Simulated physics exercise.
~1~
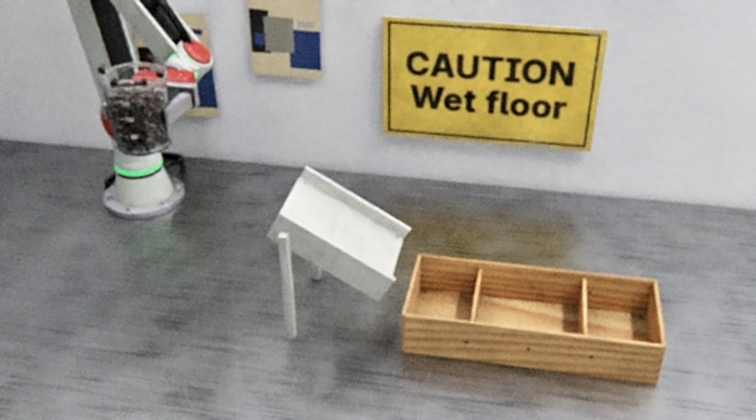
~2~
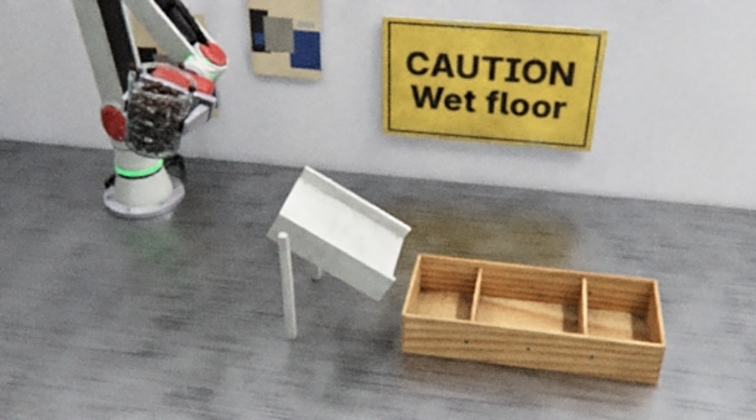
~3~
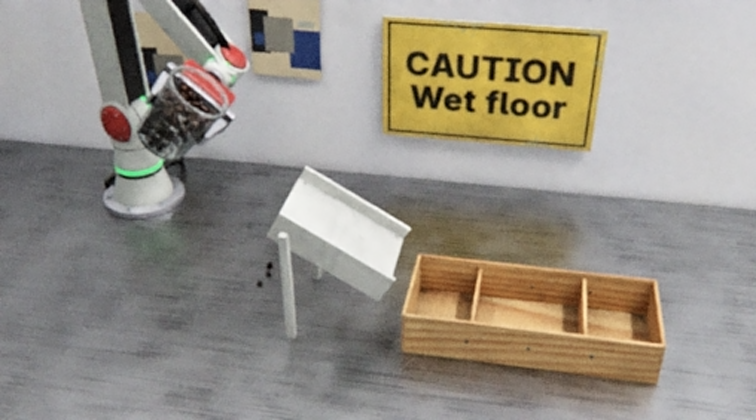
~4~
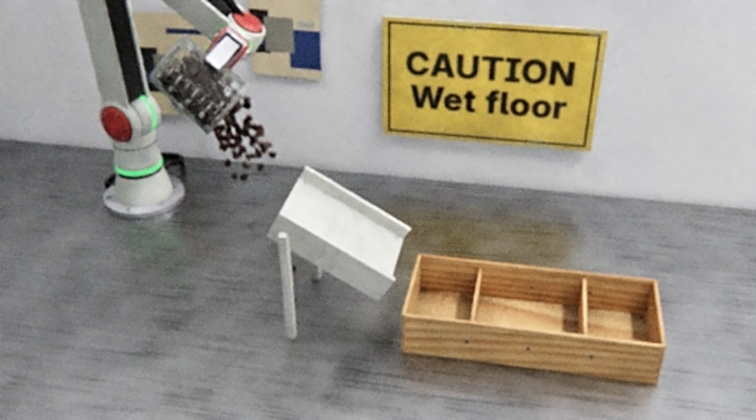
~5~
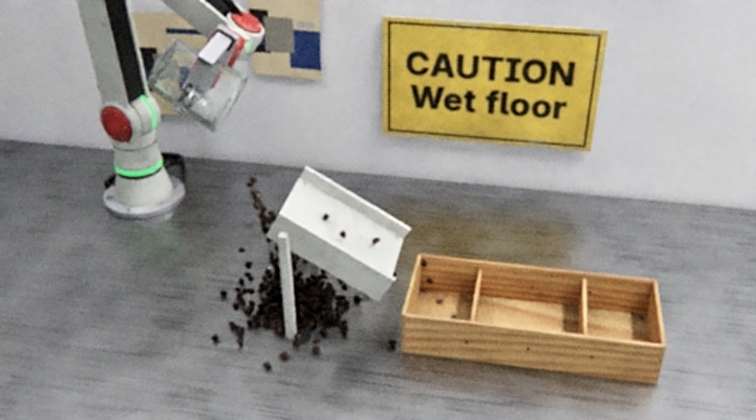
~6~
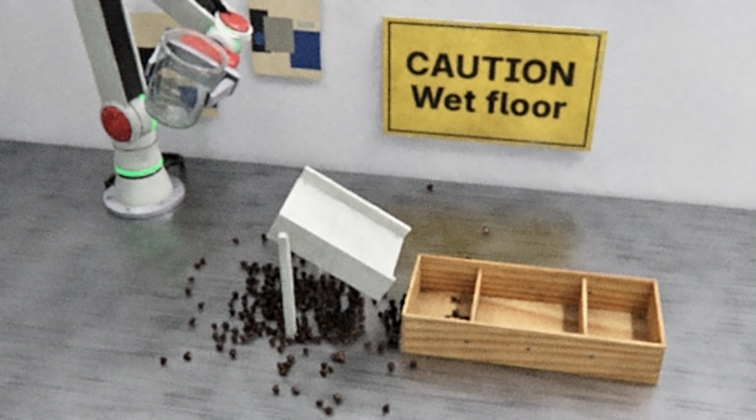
The clip shows a robotic arm moving a clear tumbler of dark beans to the right and tipping it near a tilted white chute; most beans spill onto the gray table around the chute, a few land in the divided wooden box, and the emptied tumbler tilts partway back.
